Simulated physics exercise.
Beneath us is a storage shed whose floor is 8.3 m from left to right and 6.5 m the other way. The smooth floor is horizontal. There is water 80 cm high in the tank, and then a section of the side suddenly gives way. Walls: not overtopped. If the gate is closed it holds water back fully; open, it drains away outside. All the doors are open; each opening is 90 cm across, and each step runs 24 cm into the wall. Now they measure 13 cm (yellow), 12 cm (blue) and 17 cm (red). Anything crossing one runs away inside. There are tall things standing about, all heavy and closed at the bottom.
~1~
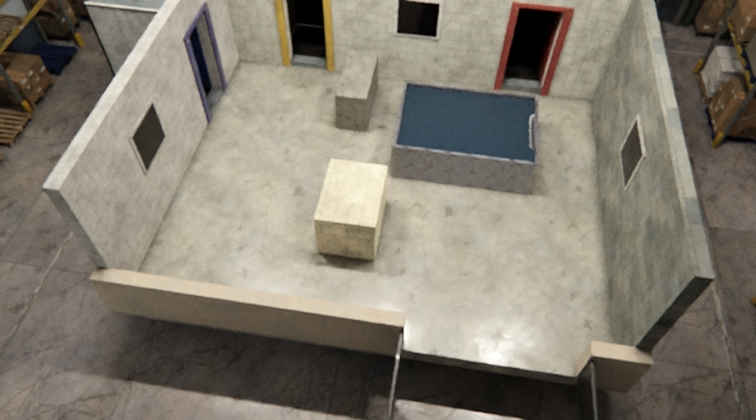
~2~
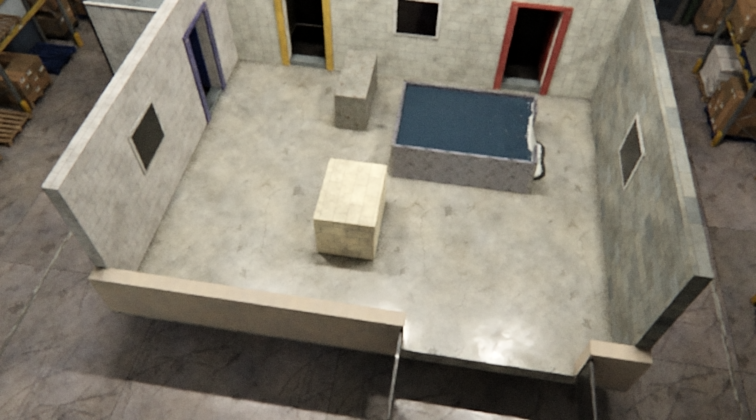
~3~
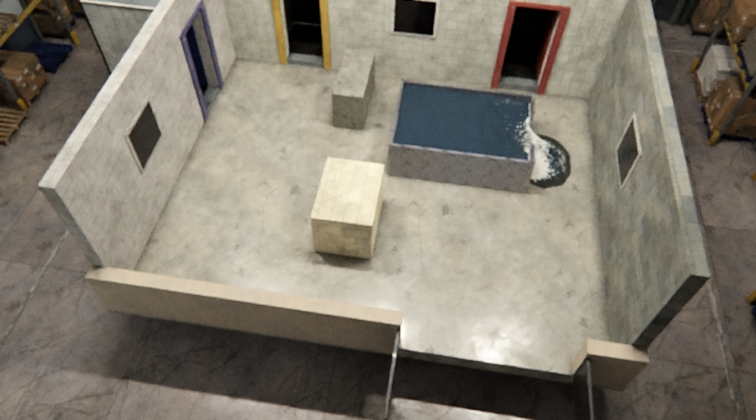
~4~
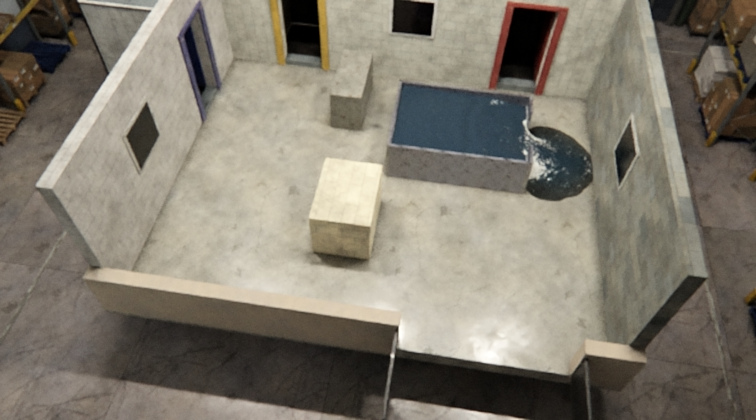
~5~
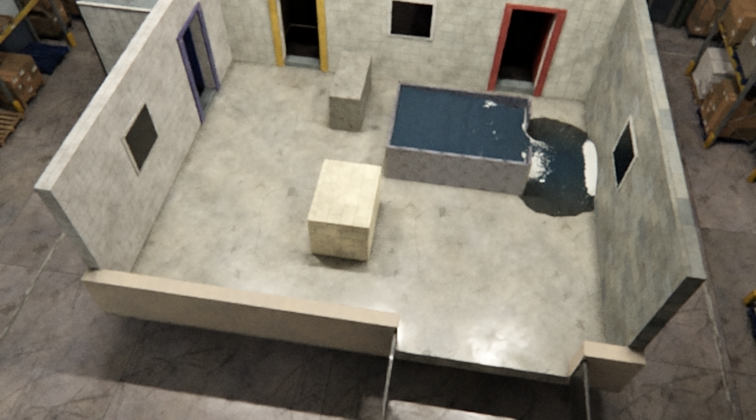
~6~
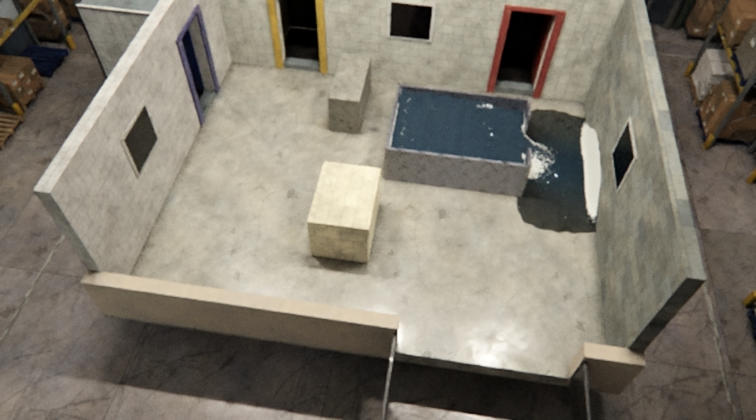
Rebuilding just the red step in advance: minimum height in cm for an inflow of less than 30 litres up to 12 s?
Roughly 9.5 cm.
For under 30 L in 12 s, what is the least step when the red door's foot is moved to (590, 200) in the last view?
Around 34 cm would do it.
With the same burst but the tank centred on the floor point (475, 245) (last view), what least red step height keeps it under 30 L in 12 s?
With that change, some 14.5 centimetres.
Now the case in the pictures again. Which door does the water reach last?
Door: Blue.
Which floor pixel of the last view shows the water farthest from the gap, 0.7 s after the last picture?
The farthest wet point sits near (604, 321) in the last view.
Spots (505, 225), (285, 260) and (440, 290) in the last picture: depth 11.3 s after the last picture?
That's 3, 2 and 2 cm, in the order given.
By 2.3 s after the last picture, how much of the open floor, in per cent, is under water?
Roughly 35 percent.
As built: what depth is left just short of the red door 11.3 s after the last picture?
Some 5.5 cm.
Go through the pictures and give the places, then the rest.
The first picture shows the tank at (467, 123) is whole and still, 80 cm deep; the red door at (530, 56) is dry.
In the second picture, the front is at (541, 174), 0.3 m from the gap at (528, 148); 0.3 m2 of floor is wet, 80 cm left at the back.
In the third picture, the gap is at (525, 149), the front 0.9 m out at (565, 174); the back of the tank holds 80 cm.
In the fourth picture, water pours out at (523, 150) and has run 1.5 m, to (593, 172); about 8 cm deep outside, 80 cm at the back.
In the fifth picture, the gap is at (522, 151), the front 1.6 m out at (594, 205); the back of the tank holds 80 cm.
In the sixth picture, the gap is at (521, 153), the front 1.8 m out at (595, 226); the back of the tank holds 77 cm; the red door at (522, 59), 2.1 m from the gap, is still 0.9 m from the nearest water.
Then, 0.7 s after the last picture water covers 10 % of the floor, deepest (54 cm) near (584, 103); it has not reached the red door.
Then, 2.3 s after the last picture water covers 35 % of the floor, deepest (40 cm) near (584, 103); 16 cm at the red door, 0 litres in over its 17 cm step.
Then, 11.3 s after the last picture water covers 100 % of the floor, deepest (12 cm) near (120, 297); 5 cm at the red door, 1 litre in over its 17 cm step.
At the red door as built, the water peaked near 16 cm, 2.3 s after the last picture.
With a step of 8 cm, 45 litres would have come in within the 12 s; with 11 cm, 18 litres. So under 30 litres takes about 9.5 cm.
